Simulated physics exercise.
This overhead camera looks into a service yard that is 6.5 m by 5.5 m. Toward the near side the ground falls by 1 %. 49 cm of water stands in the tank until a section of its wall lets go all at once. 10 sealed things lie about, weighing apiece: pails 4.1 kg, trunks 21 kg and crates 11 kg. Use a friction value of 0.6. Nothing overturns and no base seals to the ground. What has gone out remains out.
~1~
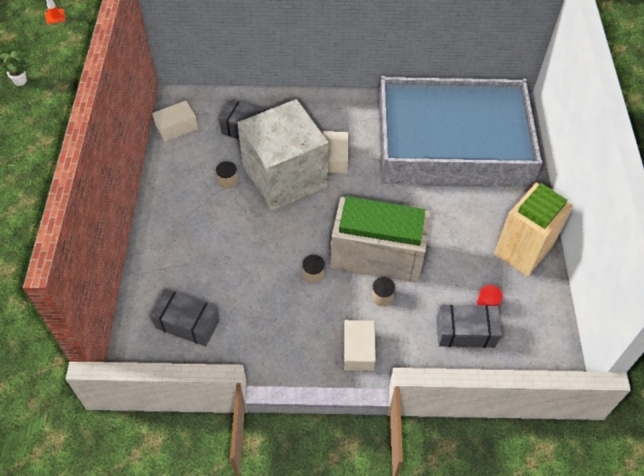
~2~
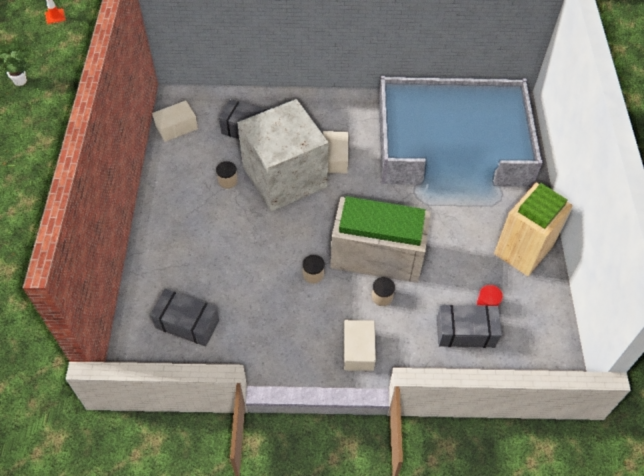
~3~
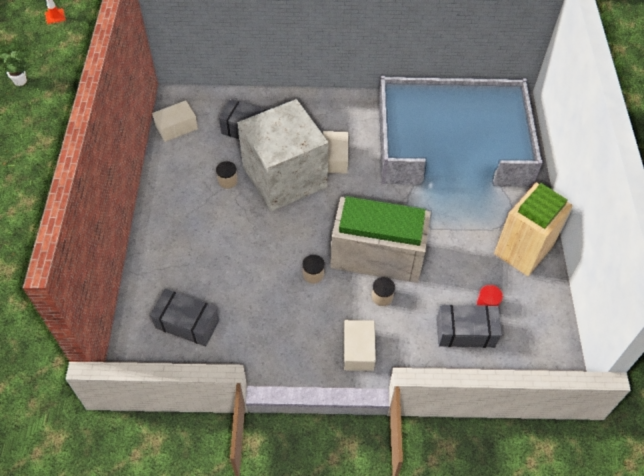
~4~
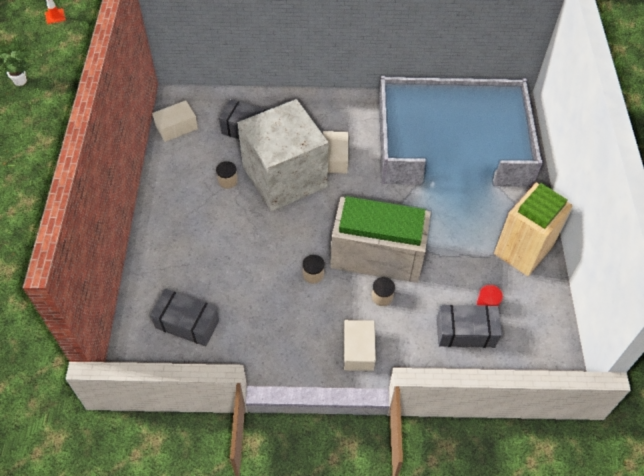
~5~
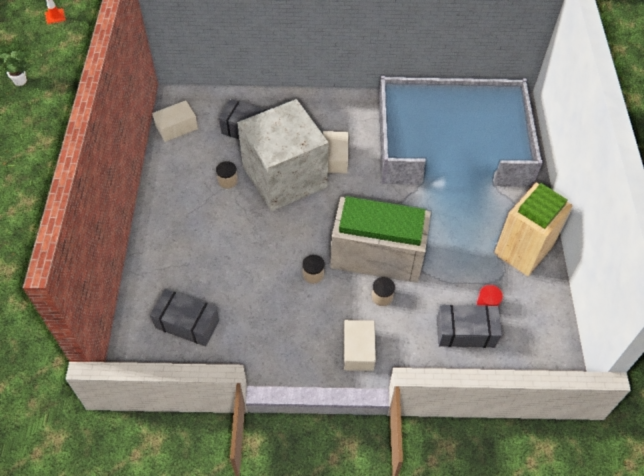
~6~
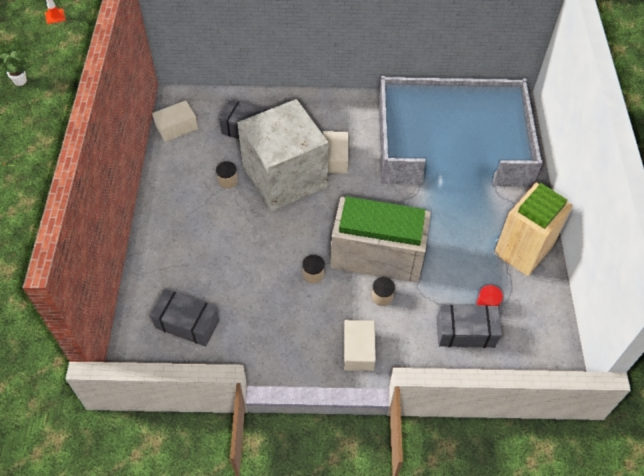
Water pours through a gap that opens in the near wall of a raised blue pool at the back right of a walled yard, seen from high overhead. A large grey block, a grass-topped planter, a tall wooden planter, dark strapped trunks and a red pail stand around the grey floor. The thin sheet spreads nearer, between the planters to the pail, while the objects and camera stay still.
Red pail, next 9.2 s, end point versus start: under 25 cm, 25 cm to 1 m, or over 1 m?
The move is moderate.
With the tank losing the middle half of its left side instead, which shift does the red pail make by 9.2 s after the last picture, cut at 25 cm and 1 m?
My answer is that the red pail remains put.
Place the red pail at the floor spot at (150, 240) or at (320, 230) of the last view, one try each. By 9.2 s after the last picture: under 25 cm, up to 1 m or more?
Respectively: It edges along somewhat; it rests almost unmoved.
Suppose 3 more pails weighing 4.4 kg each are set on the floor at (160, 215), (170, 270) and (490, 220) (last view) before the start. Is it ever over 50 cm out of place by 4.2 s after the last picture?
Answers, first to last: Not exceeding, not exceeding, exceeding.
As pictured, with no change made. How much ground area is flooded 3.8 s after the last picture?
Somewhere around 25 m2, roughly.
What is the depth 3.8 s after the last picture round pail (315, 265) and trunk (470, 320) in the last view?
First roughly 1 cm, second roughly 11 cm.
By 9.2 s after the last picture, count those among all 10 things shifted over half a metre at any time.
That comes to 3.
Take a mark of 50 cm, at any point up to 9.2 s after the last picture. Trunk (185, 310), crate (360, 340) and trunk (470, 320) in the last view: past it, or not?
Taking them in order: Fell shy, exceeded and exceeded.
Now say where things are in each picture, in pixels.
In the first frame, the red pail at (491, 295) rests on the ground; water covers 3.8 m2; 0 of 10 have shifted.
In the second frame, the red pail at (491, 295) rests on the ground; water covers 4.4 m2; 0 of 10 have shifted.
In the third frame, the red pail at (491, 295) rests on the ground; water covers 5.1 m2; 0 of 10 have shifted.
In the fourth frame, the red pail at (491, 295) rests on the ground; water covers 5.9 m2; 0 of 10 have shifted.
In the fifth frame, the red pail at (491, 295) rests on the ground; water covers 6.5 m2; 0 of 10 have shifted.
In the sixth frame, the red pail at (491, 295), on the bottom; 7.1 m2 under water; 0 of 10 have shifted.
Then, 1.2 s after the last picture the red pail is near (560, 365), 1.3 m from its start, afloat; 0 of 10 are out; 2 afloat.
Then, 3.8 s after the last picture the red pail is near (500, 262), 0.5 m from its start, afloat; 0 of 10 are out; 2 afloat.
Then, 6.2 s after the last picture the red pail is near (478, 368), 1.2 m from its start, afloat; 0 of 10 are out; 2 afloat.
Then, 9.2 s after the last picture the red pail is near (539, 297), 0.7 m from its start, afloat; 0 of 10 are out; 2 afloat.
